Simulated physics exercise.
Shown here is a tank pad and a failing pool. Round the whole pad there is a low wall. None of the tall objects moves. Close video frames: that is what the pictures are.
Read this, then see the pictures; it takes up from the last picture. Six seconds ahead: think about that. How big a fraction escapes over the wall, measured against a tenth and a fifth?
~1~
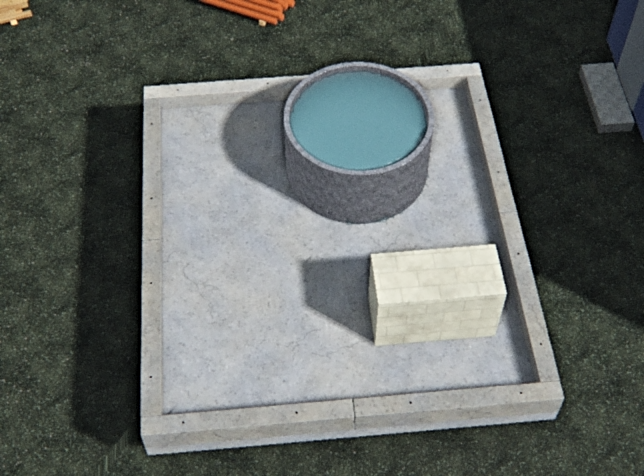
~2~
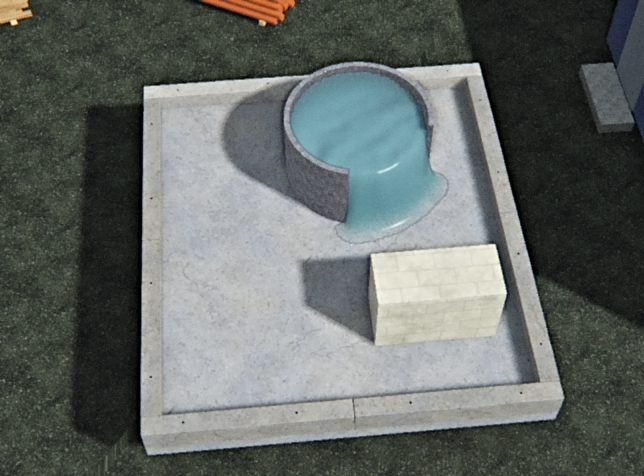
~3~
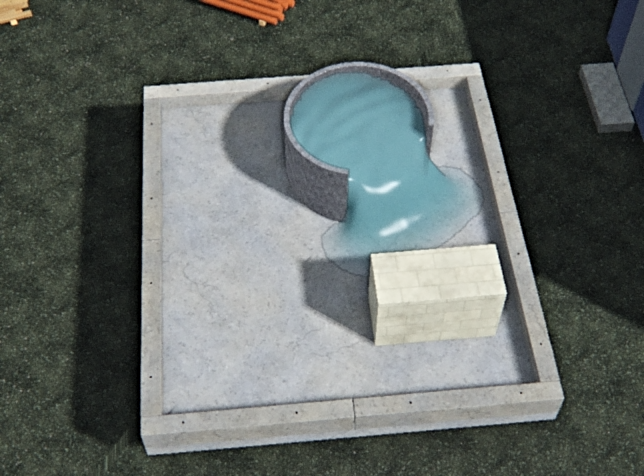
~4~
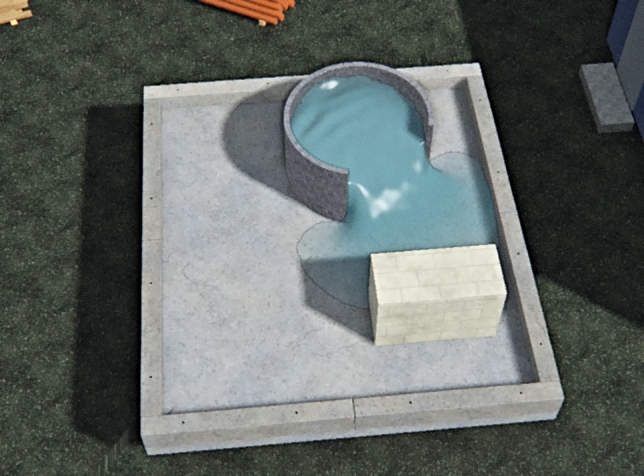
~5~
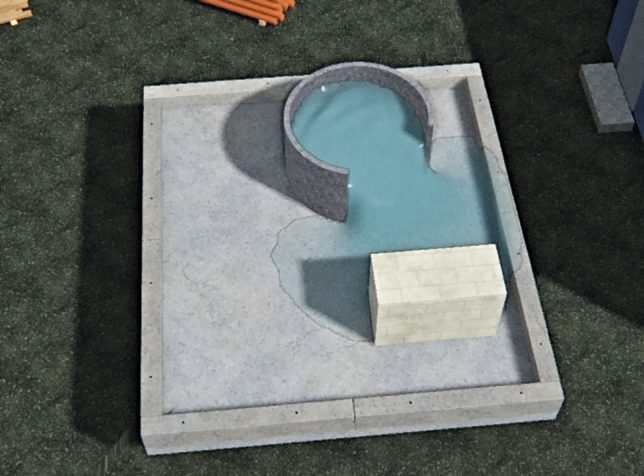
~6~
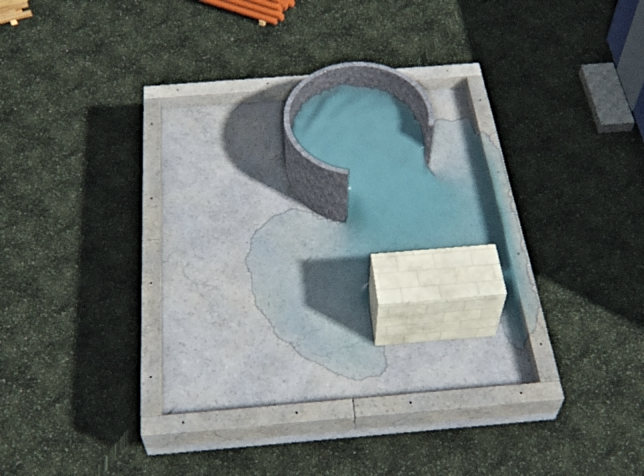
Tenth up to fifth.
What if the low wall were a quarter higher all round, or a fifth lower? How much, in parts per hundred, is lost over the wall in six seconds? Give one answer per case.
About 10 percent in the first case, about 24 percent in the second.
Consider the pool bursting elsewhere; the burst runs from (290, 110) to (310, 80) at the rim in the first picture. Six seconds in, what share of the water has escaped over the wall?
About 22 %.
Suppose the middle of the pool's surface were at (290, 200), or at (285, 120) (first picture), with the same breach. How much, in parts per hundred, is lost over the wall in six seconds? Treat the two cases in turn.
Case one gives roughly 20 percent; case two gives roughly 12 percent.
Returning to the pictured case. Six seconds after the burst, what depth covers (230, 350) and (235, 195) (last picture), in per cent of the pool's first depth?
Respectively, around 12 and 6 percent.
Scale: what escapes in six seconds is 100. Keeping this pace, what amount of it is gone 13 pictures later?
It comes to around 90 per cent.
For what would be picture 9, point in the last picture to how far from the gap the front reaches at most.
Close to (257, 415).
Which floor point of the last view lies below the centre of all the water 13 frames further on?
(376, 246).
A moment on, water covers 35 % of the floor; the low wall has let 1 % over.
Next, water covers 40 % of the floor; the low wall has let 5 % over.
Then, water covers 65 % of the floor; the low wall has let 15 % over.
Later, water covers 75 % of the floor; the low wall has let 17 % over.
In the end, water covers 80 % of the floor; the low wall has let 17 % over.
